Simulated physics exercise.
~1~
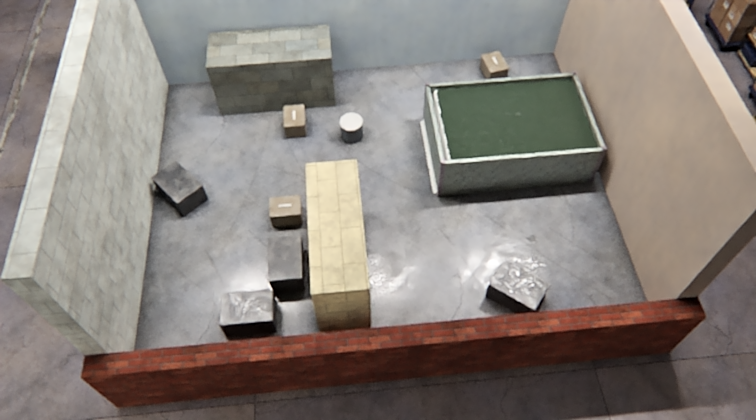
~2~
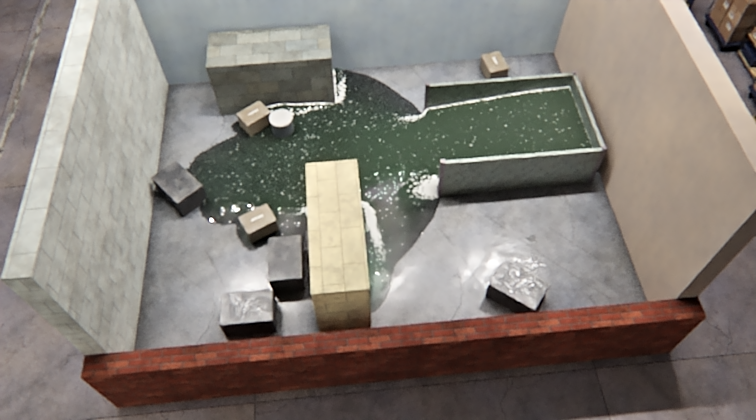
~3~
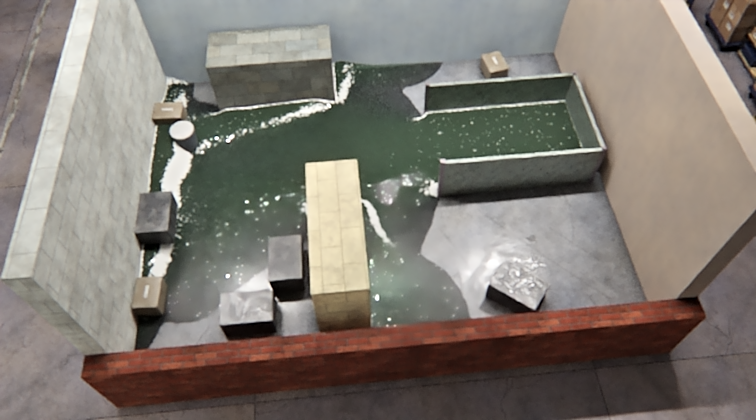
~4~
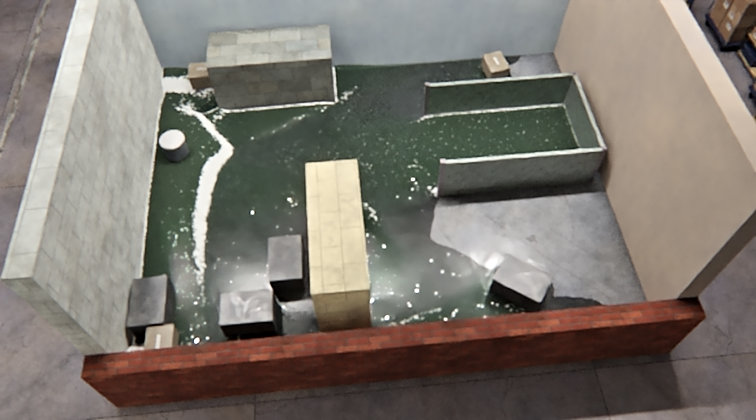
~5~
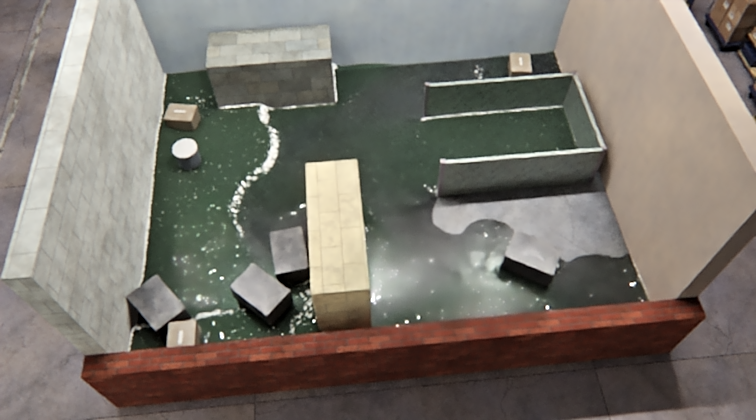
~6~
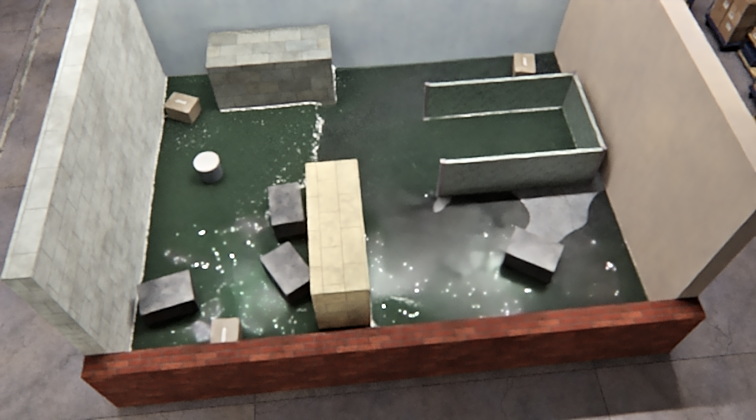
Green water bursts from a tank, floods the walled floor, and leaves scattered boxes drifting.
